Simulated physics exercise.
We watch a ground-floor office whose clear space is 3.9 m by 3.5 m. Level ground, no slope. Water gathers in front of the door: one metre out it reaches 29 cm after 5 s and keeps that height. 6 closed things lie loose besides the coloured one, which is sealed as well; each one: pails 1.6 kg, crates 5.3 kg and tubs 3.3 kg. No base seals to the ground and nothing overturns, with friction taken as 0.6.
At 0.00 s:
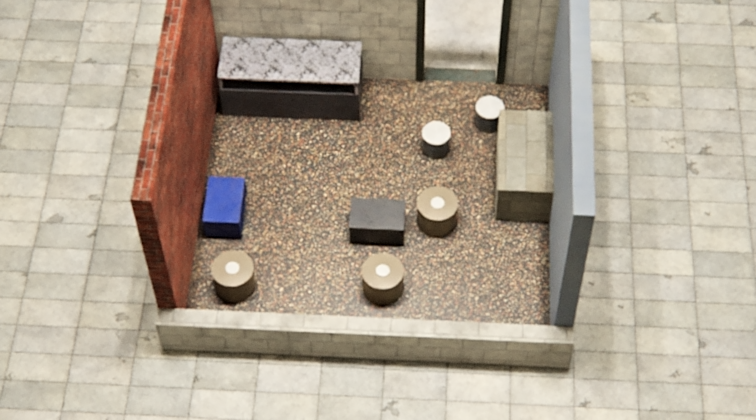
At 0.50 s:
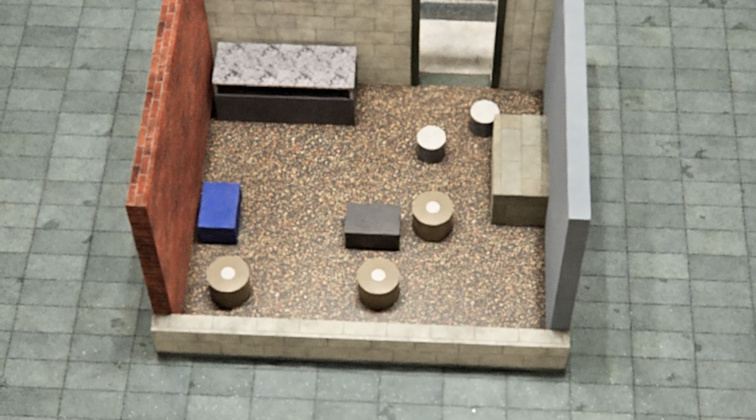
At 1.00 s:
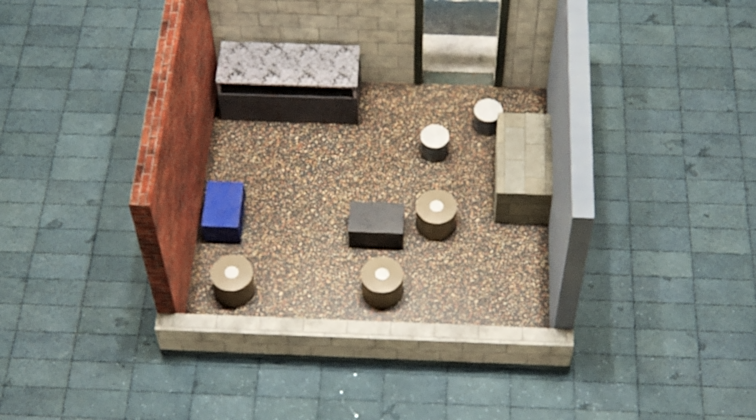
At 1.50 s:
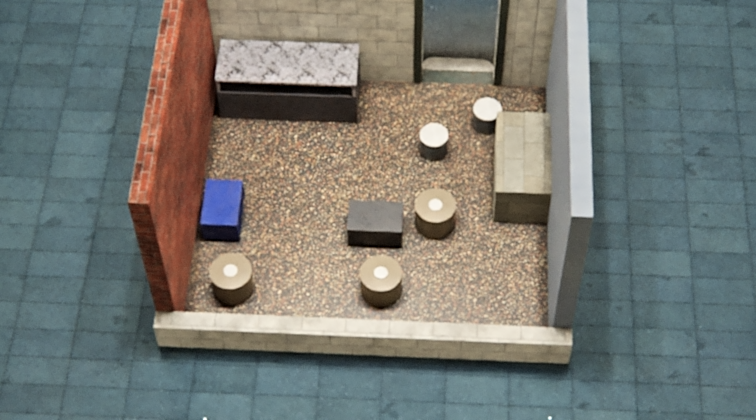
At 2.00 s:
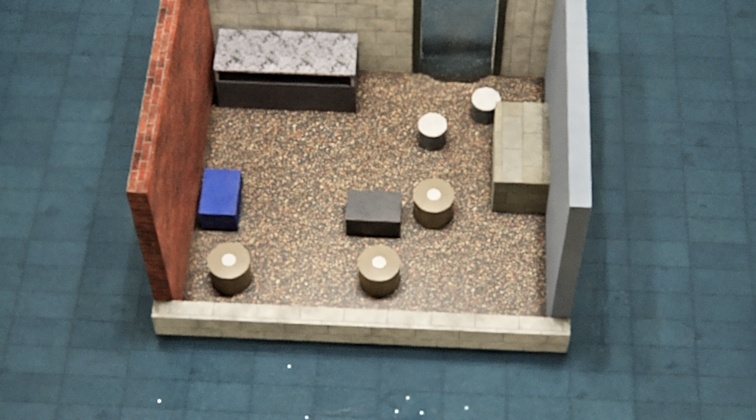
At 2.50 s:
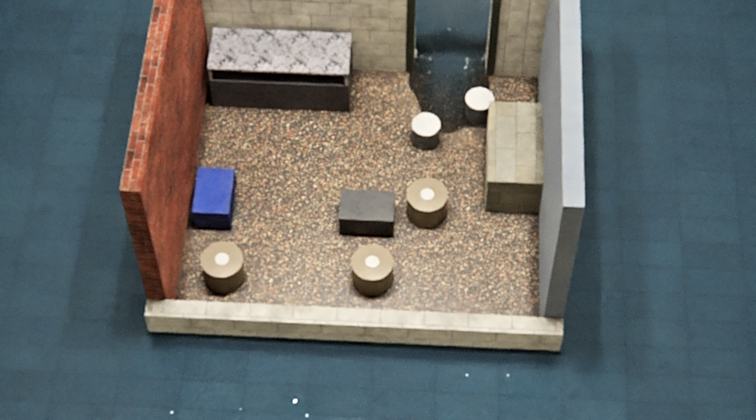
Water spreads around a small walled room and begins creeping in through the doorway.
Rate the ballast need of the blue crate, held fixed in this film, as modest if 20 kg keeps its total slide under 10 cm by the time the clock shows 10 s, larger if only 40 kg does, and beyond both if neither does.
Ballast need: Larger.
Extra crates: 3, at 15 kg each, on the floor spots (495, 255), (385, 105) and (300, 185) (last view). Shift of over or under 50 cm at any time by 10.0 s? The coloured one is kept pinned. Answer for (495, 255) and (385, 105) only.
First one: Beyond the limit; second one: Inside the limit.
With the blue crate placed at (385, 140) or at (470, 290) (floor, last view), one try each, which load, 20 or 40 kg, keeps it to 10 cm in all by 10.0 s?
Result, try 1: Heavy passes, light fails; try 2: Heavy passes, light fails.
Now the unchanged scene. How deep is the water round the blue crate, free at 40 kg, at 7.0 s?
Around 3 cm.
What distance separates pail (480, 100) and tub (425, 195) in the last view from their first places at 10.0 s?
Shifts: 30 cm / 200 cm.
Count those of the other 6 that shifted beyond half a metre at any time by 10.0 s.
5.
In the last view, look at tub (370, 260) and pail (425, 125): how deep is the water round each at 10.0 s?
I'd put it at 20 cm and 16 cm respectively.
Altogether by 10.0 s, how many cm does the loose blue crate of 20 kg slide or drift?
Roughly 100 cm.
After 3.5 s the blue crate would be 0 cm from its start with 20 kg and 0 cm from its start with 40 kg; 0 cm of water round it then.
After 4.5 s the blue crate would be 0 cm from its start with 20 kg and 0 cm from its start with 40 kg; 0 cm of water round it then.
After 7.0 s the blue crate would be 0 cm from its start with 20 kg and 0 cm from its start with 40 kg; 3 cm of water round it then.
After 10.0 s the blue crate would be 105 cm from its start with 20 kg and 2 cm from its start with 40 kg; 11 cm of water round it then.
